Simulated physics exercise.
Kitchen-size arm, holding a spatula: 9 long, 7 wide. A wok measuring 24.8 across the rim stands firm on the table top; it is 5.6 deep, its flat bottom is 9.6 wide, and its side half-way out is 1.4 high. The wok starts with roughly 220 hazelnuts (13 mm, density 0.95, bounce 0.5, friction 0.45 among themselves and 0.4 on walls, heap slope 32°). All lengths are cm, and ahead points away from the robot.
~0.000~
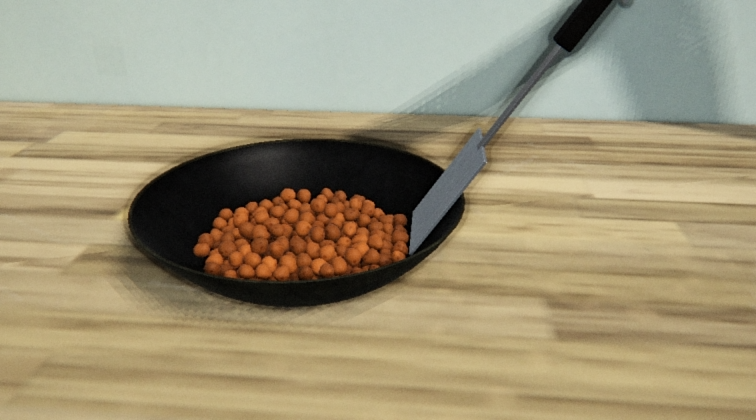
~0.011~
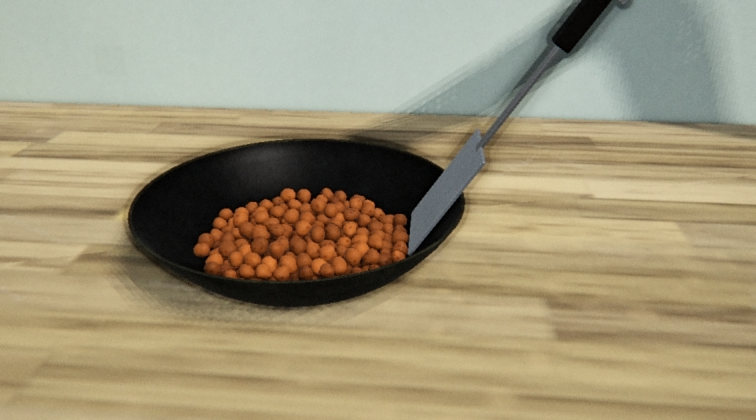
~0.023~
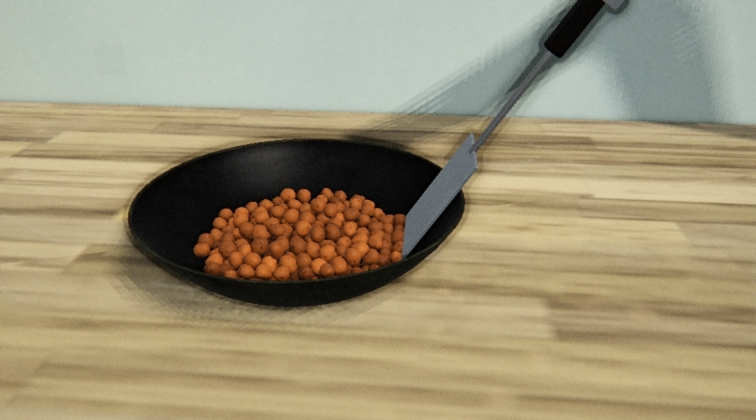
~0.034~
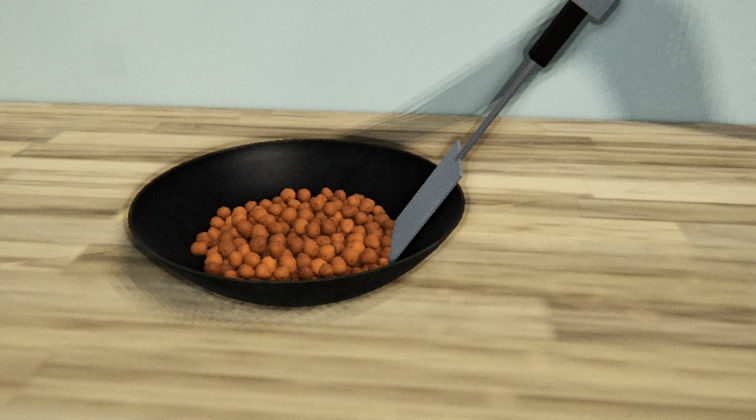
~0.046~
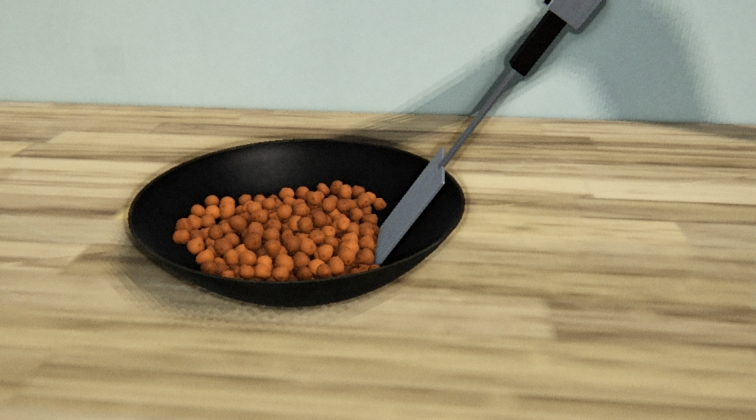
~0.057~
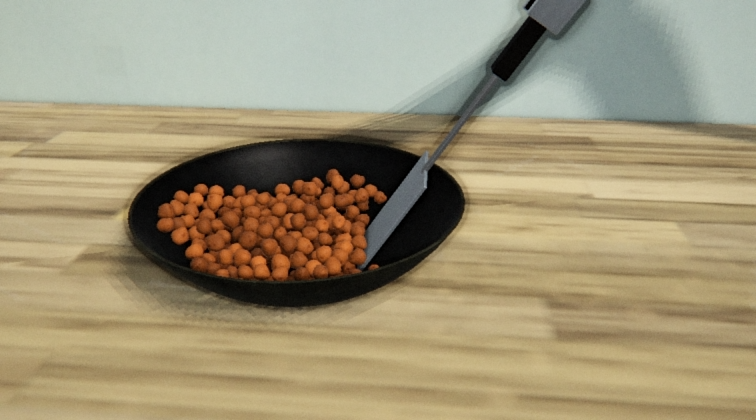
A spatula slides left through a black wok, pushing the small brown balls leftward.
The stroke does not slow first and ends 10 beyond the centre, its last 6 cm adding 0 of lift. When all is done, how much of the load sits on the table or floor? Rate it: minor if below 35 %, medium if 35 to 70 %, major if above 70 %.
Rating: Medium.
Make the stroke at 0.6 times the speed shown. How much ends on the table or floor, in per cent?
Around 45 percent would finish on the table or floor.
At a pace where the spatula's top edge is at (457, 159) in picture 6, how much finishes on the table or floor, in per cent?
Near 35 in a hundred.
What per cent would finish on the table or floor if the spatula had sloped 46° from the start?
It would then be close to 55 %.
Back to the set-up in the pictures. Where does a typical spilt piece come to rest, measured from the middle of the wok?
I'd say some 34 centimetres, give or take.
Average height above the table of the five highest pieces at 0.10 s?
I'd put it close to 8 cm.
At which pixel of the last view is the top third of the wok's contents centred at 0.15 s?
Centre: Approx. (202, 191) in the last view.
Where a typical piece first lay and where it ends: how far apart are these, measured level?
Somewhere around 24 centimetres, I'd say.
After 0.10 s, sloping 57°, highest piece 9 above the table; 217 in the wok, 7 on the blade or in flight.
After 0.15 s, sloping 57°, highest piece 11 above the table; 206 in the wok, 18 on the blade or in flight.
After 0.37 s, sloping 57°, highest piece 15 above the table; 99 in the wok, 47 on the table or floor, 78 on the blade or in flight.
After 1.42 s, sloping 57°, highest piece 5 above the table; 125 on the table or floor, 99 in the wok.
At rest, 125 on the table or floor, 99 in the wok. That is 56 % on the table or floor.
